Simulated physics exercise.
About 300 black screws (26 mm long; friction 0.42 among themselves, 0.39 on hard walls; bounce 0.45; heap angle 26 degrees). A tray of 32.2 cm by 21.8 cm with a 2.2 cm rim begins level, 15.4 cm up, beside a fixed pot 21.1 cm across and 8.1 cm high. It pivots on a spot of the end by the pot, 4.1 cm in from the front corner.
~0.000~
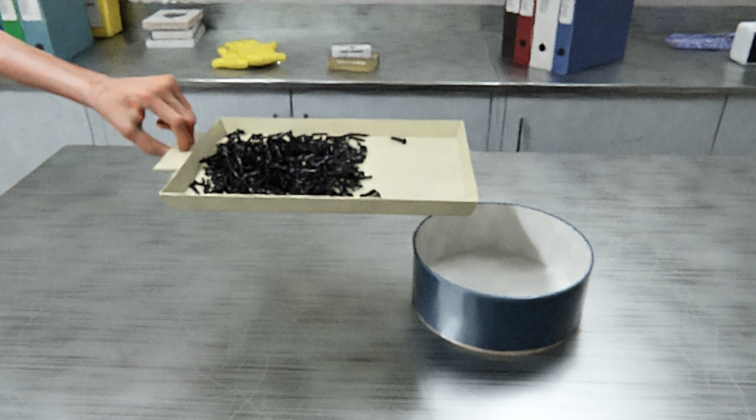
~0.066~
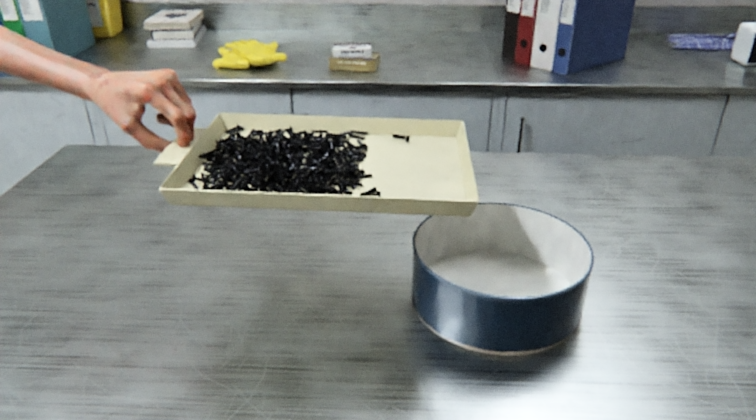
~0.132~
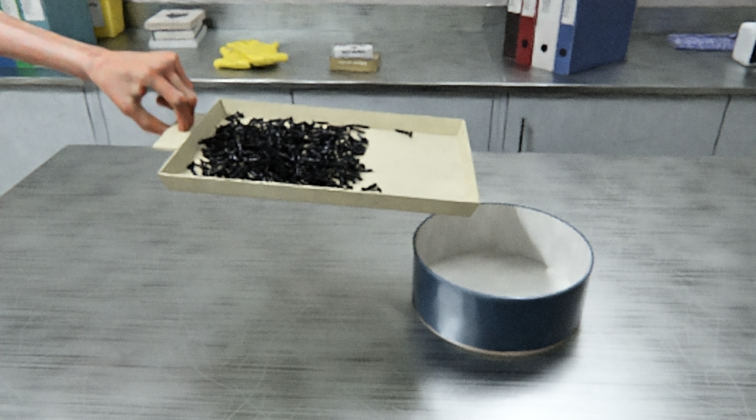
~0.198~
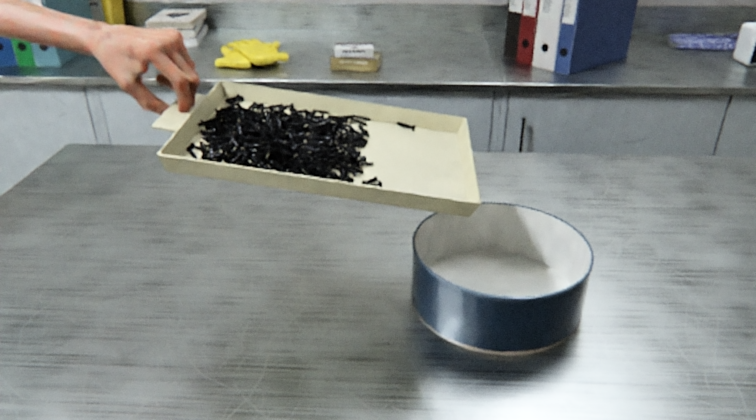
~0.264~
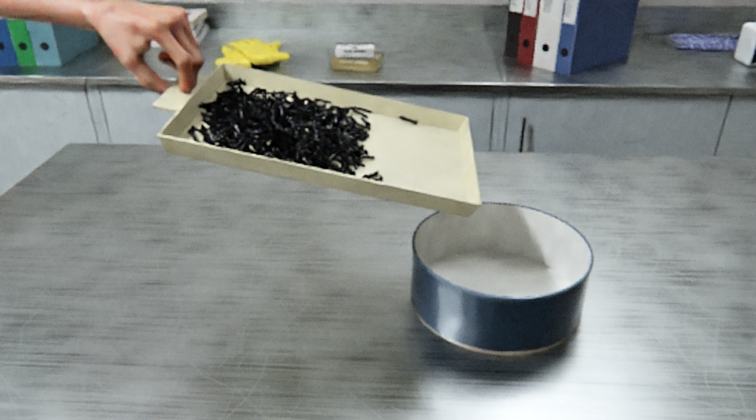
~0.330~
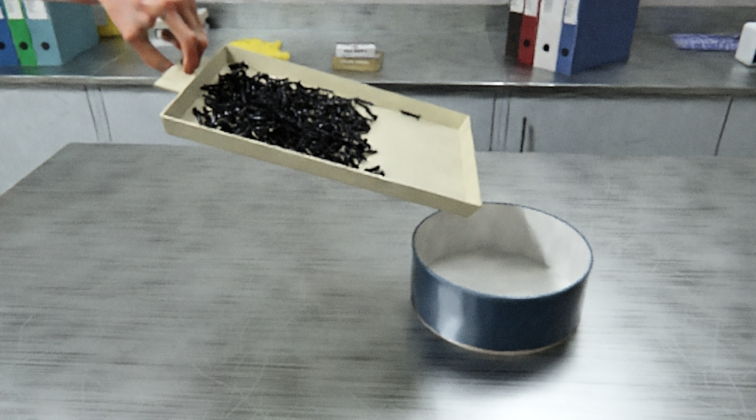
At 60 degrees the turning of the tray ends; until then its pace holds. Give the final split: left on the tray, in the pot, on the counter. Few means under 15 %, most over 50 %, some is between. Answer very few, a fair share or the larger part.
Tray a fair share, pot the larger part, counter very few.
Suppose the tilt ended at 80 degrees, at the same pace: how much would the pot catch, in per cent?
Then about 90 per cent.
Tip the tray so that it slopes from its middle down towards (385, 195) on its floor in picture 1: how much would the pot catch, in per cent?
Some 40 per cent.
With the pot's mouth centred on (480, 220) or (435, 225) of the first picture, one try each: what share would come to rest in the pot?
About 45 and 20 per cent.
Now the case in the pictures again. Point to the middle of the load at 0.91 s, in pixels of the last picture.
Around (470, 162).
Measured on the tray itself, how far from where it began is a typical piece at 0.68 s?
About 6 cm.
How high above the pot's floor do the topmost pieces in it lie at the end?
Roughly 2.5 cm.
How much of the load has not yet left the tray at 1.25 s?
About 35 per cent.
After 0.68 s, tilt 38 degrees; the tray holds 100 %, the pot 0 %.
After 0.91 s, tilt 52 degrees; the tray holds 90 %, the pot 0 %.
After 1.25 s, tilt 60 degrees; the tray holds 35 %, the pot 55 %.
At rest (2.5 s), tray 30 %, pot 65 %, counter 5 %.
